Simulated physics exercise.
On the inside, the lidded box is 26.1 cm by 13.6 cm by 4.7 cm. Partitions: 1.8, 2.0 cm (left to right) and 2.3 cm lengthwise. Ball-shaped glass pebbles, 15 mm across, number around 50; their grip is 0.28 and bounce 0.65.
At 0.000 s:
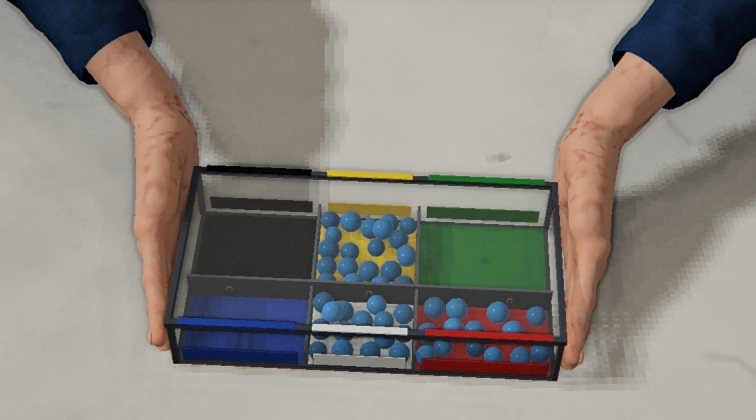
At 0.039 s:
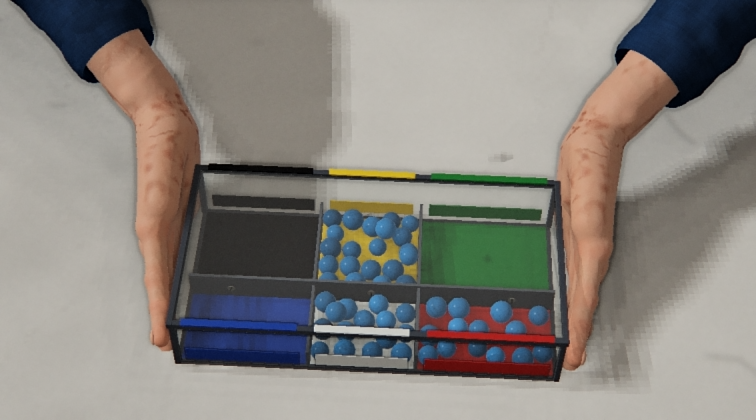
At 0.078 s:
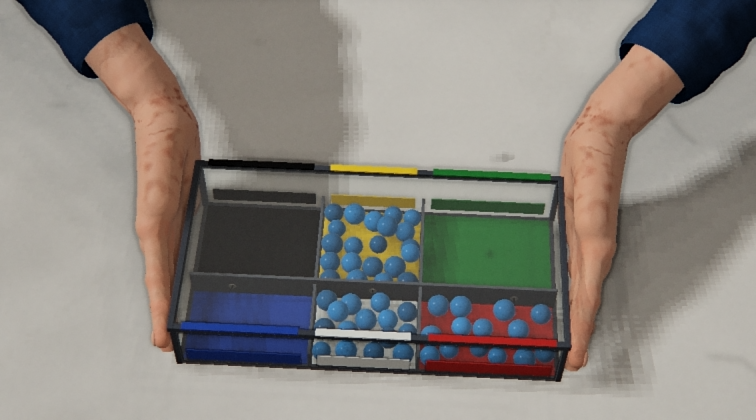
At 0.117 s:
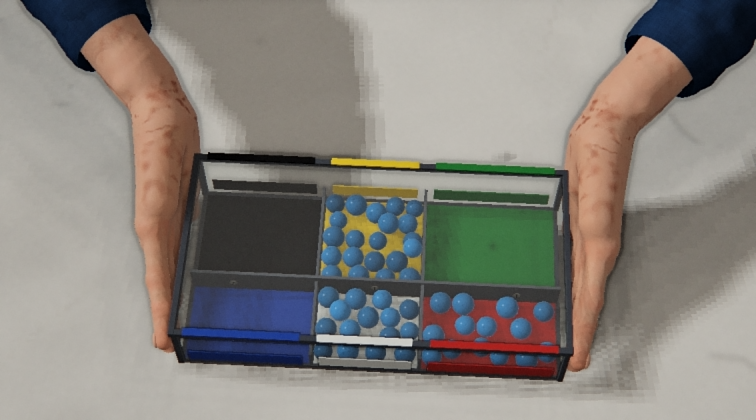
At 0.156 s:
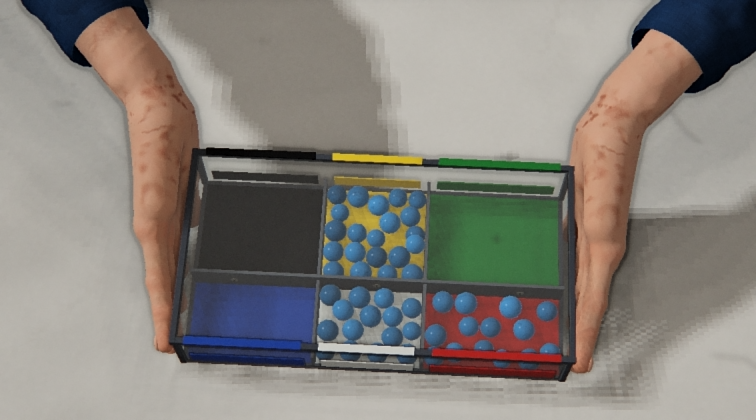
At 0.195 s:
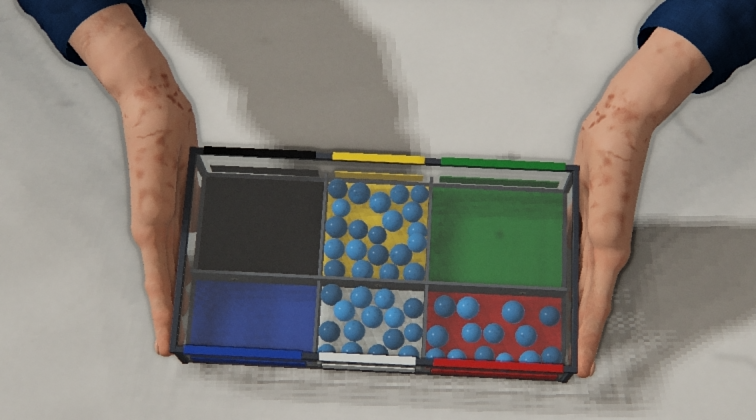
In this clip, two hands hold a clear box divided into six coloured compartments, with blue balls in the yellow, white and red ones. The hands gradually tilt the box slightly, while the balls shift little within their compartments.
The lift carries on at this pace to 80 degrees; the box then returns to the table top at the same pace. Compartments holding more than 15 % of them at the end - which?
In the end red compartment: Crosses the line. Blue compartment: Stays behind the line. Green compartment: Stays behind the line. Yellow compartment: Crosses the line. White compartment: Crosses the line. Black compartment: Stays behind the line.
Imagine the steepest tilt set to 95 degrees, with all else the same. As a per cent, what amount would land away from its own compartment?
I'd estimate around 40 per cent.
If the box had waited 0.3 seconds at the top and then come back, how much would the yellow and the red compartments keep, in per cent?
In per cent: Yellow 25, red 30.
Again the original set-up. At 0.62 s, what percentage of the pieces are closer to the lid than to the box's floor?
I'd say around 10 percent of the pieces.
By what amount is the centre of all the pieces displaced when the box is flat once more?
It shifts by roughly 2.0 cm.
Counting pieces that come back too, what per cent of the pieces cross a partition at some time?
Roughly 20 in a hundred.
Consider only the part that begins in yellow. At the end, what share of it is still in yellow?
Around 50 percent stays put.
After 0.62 s, tilt 78 degrees; red 30 %, yellow 40 %, white 30 %.
Then, at 0.90 s, tilt 32 degrees; red 30 %, blue 5 %, yellow 20 %, white 40 %.
Then, at 1.29 s, tilt 0 degrees; red 30 %, blue 5 %, yellow 20 %, white 40 %.
By 2.3 s all is still; red 30 %, blue 5 %, green 0 %, yellow 20 %, white 40 %, black 0 %.
